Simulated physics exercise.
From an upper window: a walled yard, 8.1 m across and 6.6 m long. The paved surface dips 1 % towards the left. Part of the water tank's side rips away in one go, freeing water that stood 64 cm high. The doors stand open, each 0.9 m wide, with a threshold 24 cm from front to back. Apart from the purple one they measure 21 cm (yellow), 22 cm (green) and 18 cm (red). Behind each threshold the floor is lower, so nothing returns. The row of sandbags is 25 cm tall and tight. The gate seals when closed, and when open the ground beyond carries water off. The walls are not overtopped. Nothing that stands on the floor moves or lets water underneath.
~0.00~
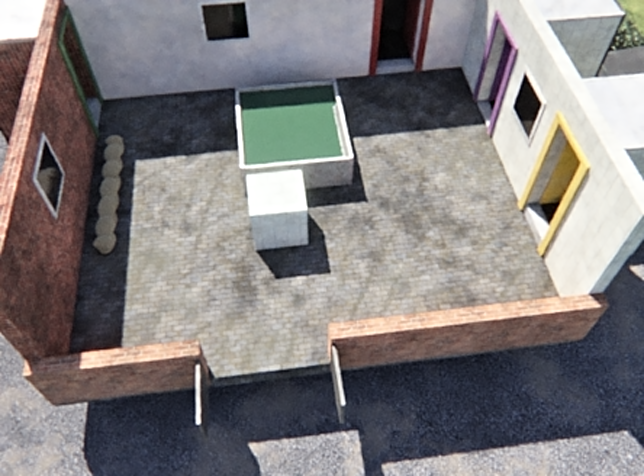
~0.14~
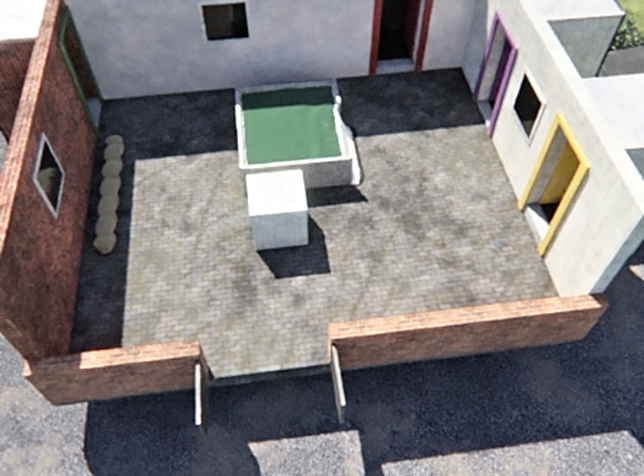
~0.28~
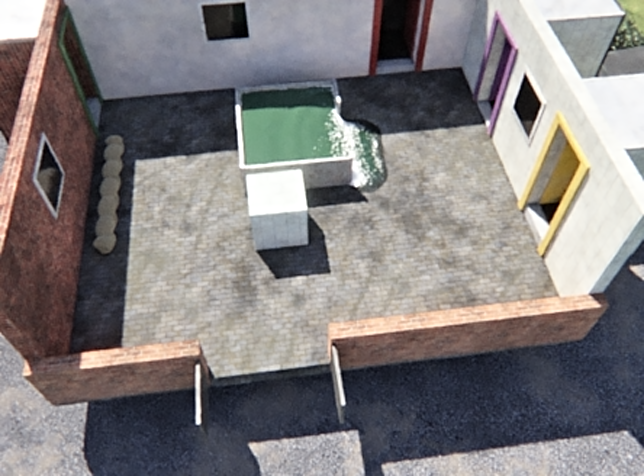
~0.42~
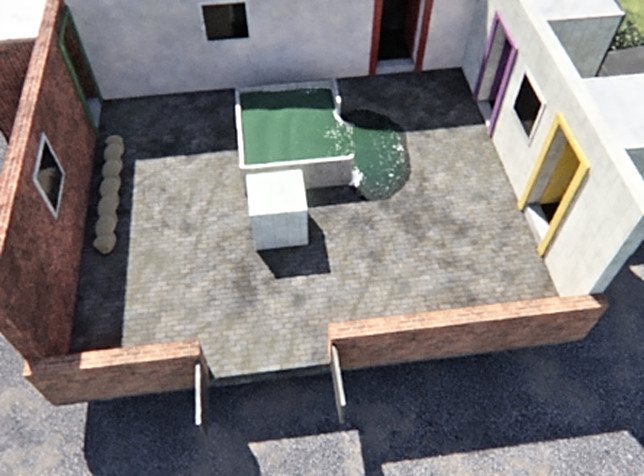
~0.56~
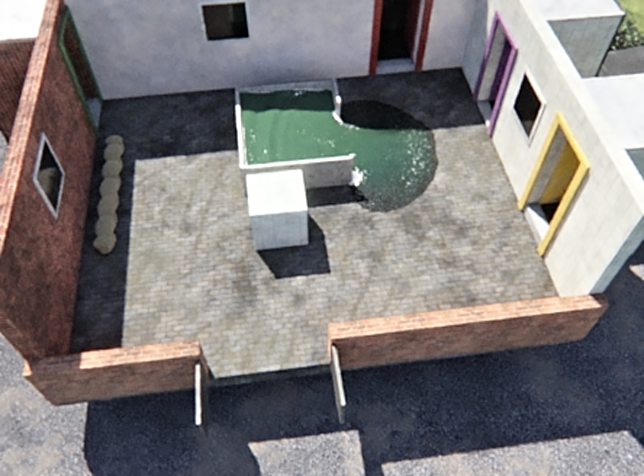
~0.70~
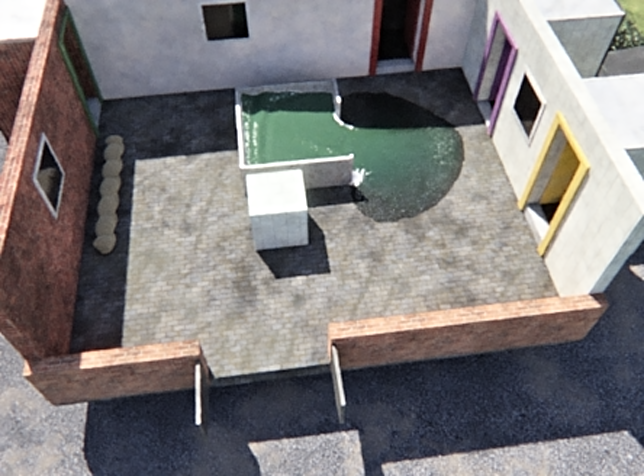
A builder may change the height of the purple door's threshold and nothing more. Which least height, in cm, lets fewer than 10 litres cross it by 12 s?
It would have to be roughly 24 cm high.
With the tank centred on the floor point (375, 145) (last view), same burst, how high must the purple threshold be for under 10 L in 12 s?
About 32 cm.
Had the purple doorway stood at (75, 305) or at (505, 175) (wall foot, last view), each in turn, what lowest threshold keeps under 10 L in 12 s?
About 8.5 and 24 cm.
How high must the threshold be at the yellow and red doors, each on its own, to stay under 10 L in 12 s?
Roughly 14.0 cm at yellow and 7.0 cm at red.
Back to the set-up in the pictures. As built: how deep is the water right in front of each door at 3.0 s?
Depths in cm: Purple 19, yellow 16, green 0, red 6.
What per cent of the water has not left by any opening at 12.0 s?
Some 86 per cent remains.
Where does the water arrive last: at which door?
Last comes the green one.
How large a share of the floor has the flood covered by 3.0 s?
Near 30 per cent is wet.
After 1.4 s water covers 25 % of the floor, deepest (33 cm) near (348, 163); 14 cm at the purple door, 22 litres in over its 5 cm threshold.
After 3.0 s water covers 30 % of the floor, deepest (33 cm) near (556, 310); 19 cm at the purple door, 196 litres in over its 5 cm threshold.
After 12.0 s water covers 90 % of the floor, deepest (12 cm) near (83, 249); 3 cm at the purple door, 328 litres in over its 5 cm threshold.
At the purple door as built, the water arrived by 1.0 s and peaked near 23 cm at 2.4 s.
With a threshold of 21 cm, 23 litres would have come in within the 12 s; with 28 cm, 1 litre. So under 10 litres takes about 24 cm.
